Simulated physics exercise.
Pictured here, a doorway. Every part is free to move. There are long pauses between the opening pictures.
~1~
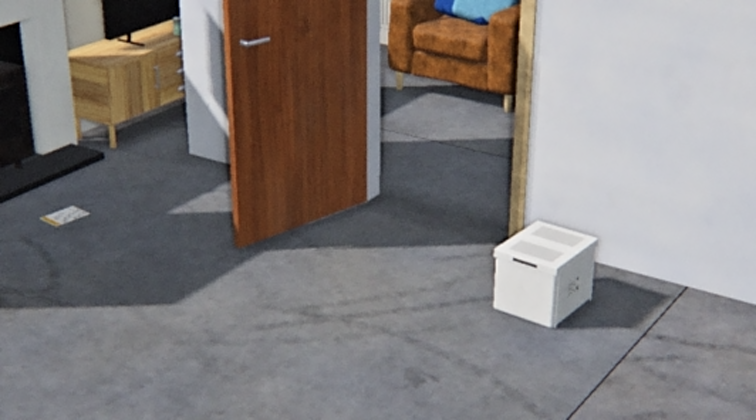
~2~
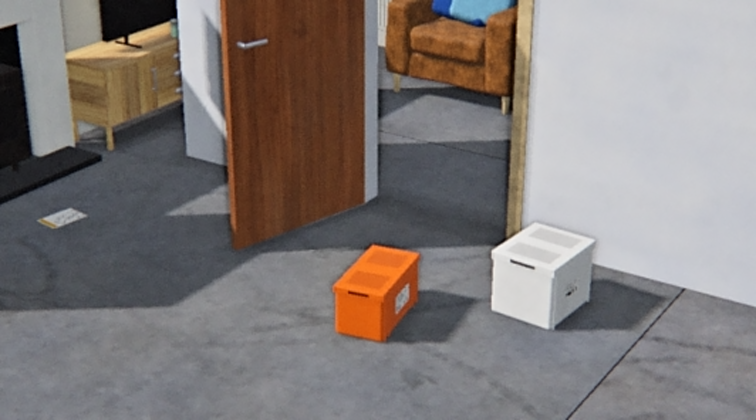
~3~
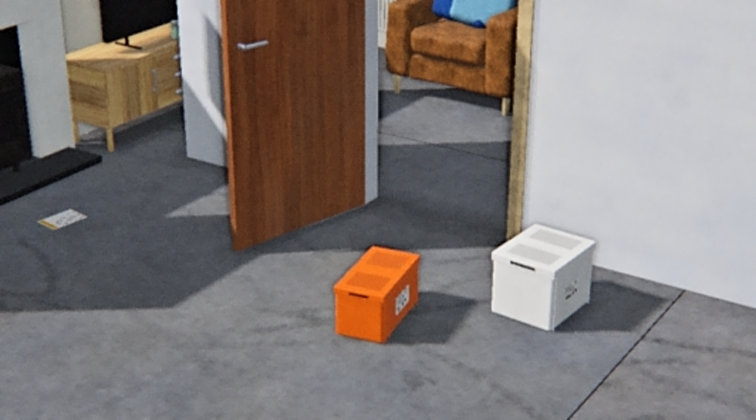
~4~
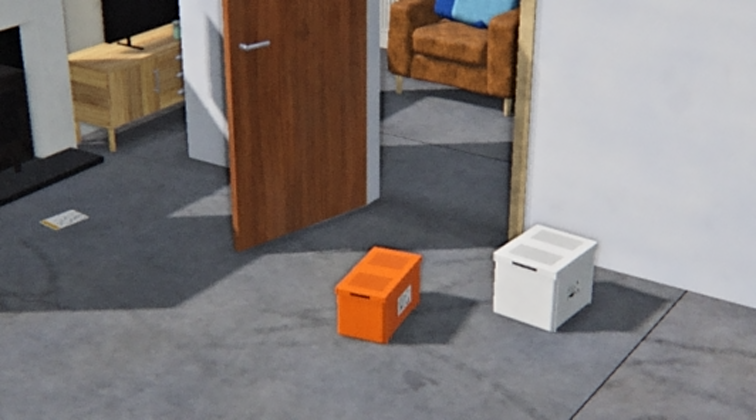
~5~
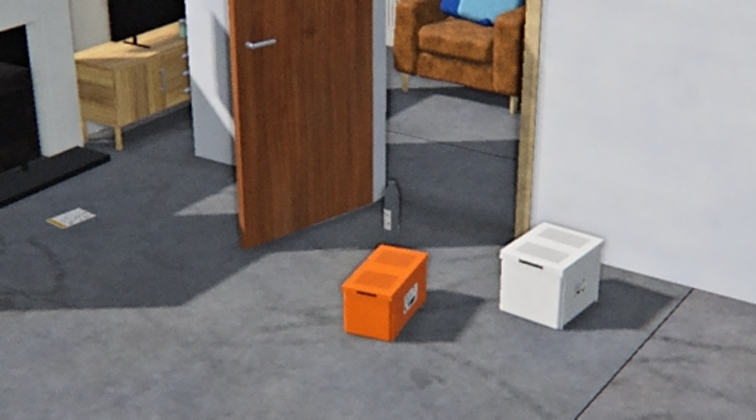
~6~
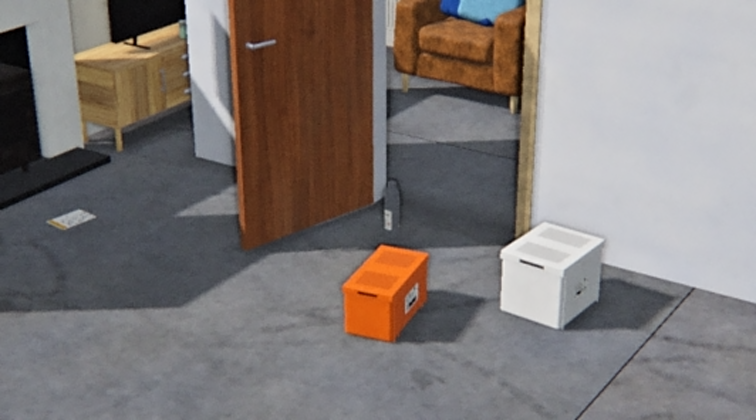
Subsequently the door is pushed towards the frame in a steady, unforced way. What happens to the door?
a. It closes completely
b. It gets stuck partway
a, it closes completely.
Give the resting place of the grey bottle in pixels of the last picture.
The object finishes roughly at pixel (476, 196).
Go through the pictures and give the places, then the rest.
The first frame shows door wide open and still; white tote (545, 274).
The second frame shows door wide open and still; white tote (543, 276); orange tote (378, 293).
The third frame shows door wide open and still; white tote (543, 277); orange tote (378, 295).
The fourth frame shows door wide open and still; white tote (545, 278); orange tote (380, 295).
The fifth frame shows door wide open and still; white tote (551, 276); orange tote (386, 293).
The sixth frame shows door wide open and still; grey bottle (392, 210); white tote (552, 276).
Then, 1.00 s later than the last frame, open by 51°.
Then, 1.40 s later than the last frame, open by 14°; grey bottle moved well along near (442, 202).
Then, 1.80 s later than the last frame, open by 0°; grey bottle tilted by 35° near (476, 188).
When it is over, open by 0°; lying over on the floor, grey bottle; the other 2 as before. End places, in pixels of the last picture, grey bottle near (476, 196).
